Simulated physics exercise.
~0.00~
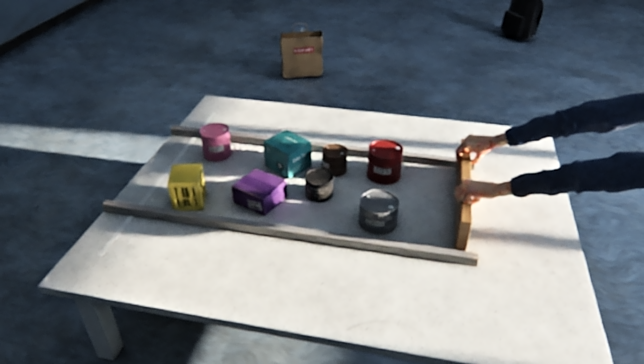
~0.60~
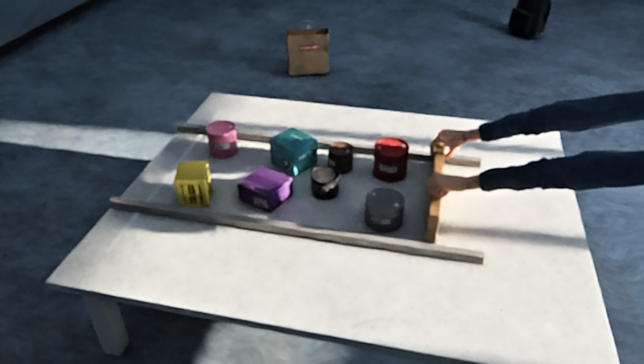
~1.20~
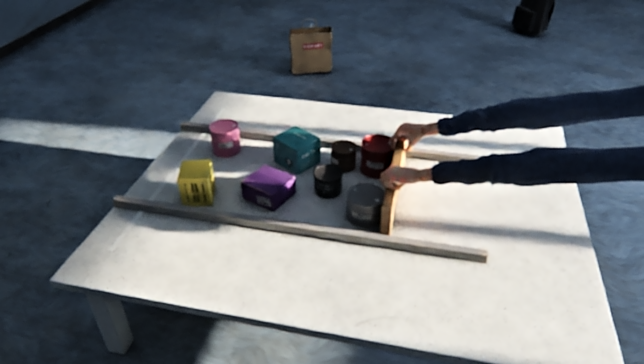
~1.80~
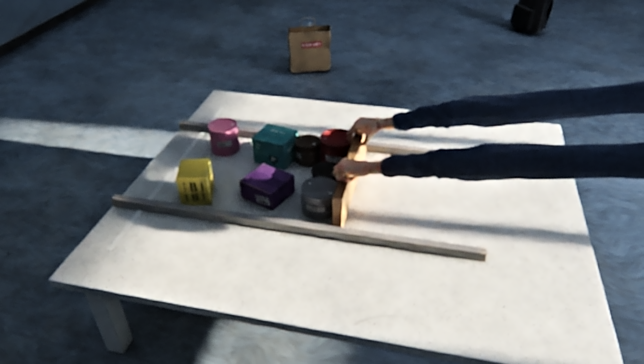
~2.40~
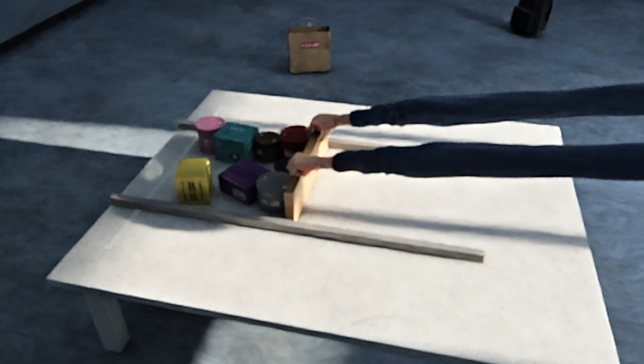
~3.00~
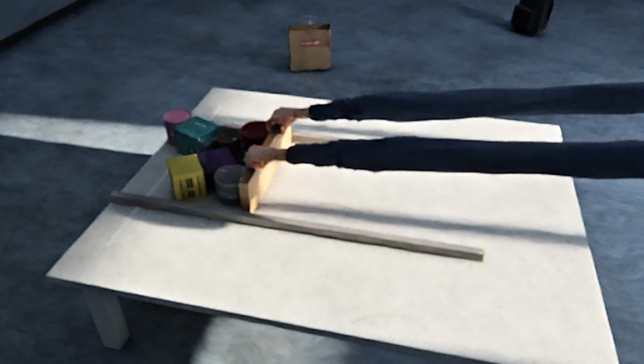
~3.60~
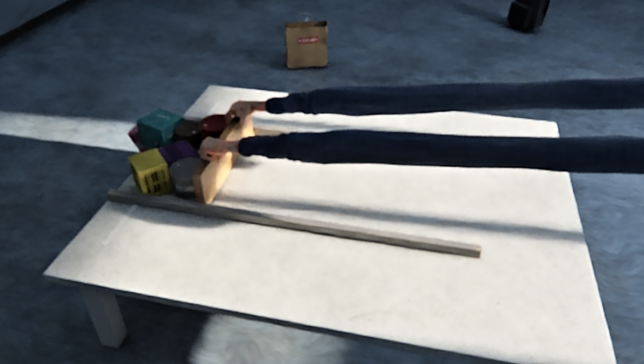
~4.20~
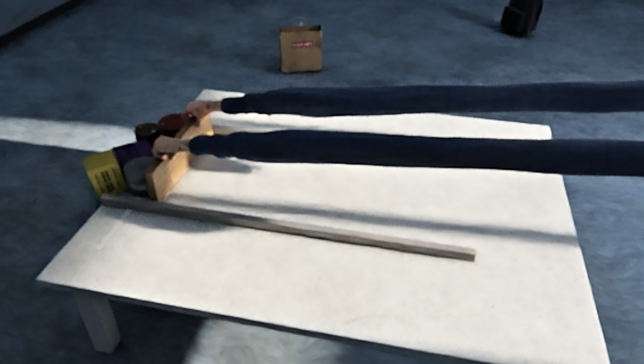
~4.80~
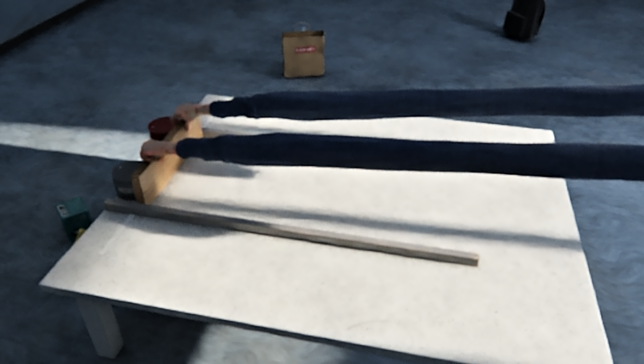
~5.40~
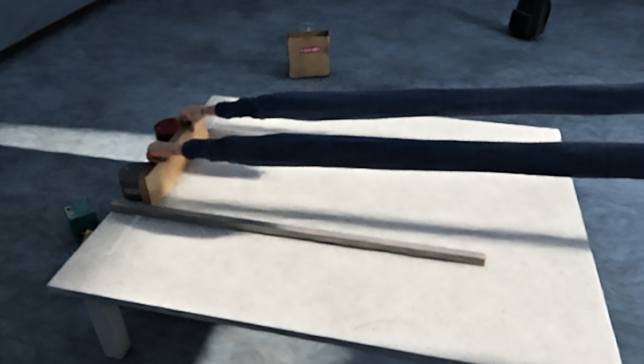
The clip opens on a white table where colourful boxes and canisters sit between two long rails, with a pair of dark-sleeved arms holding an upright wooden plank at the right. The hands push the plank left, and it meets the grey and red canisters first. They slide into the others, gathering everything into a tight cluster that moves toward the left edge. The pink canister disappears over the edge, and the turquoise box, yellow crate, purple parcel and brown canister follow. The plank stops near the edge, with the grey and red canisters still against it and the turquoise box lying below.
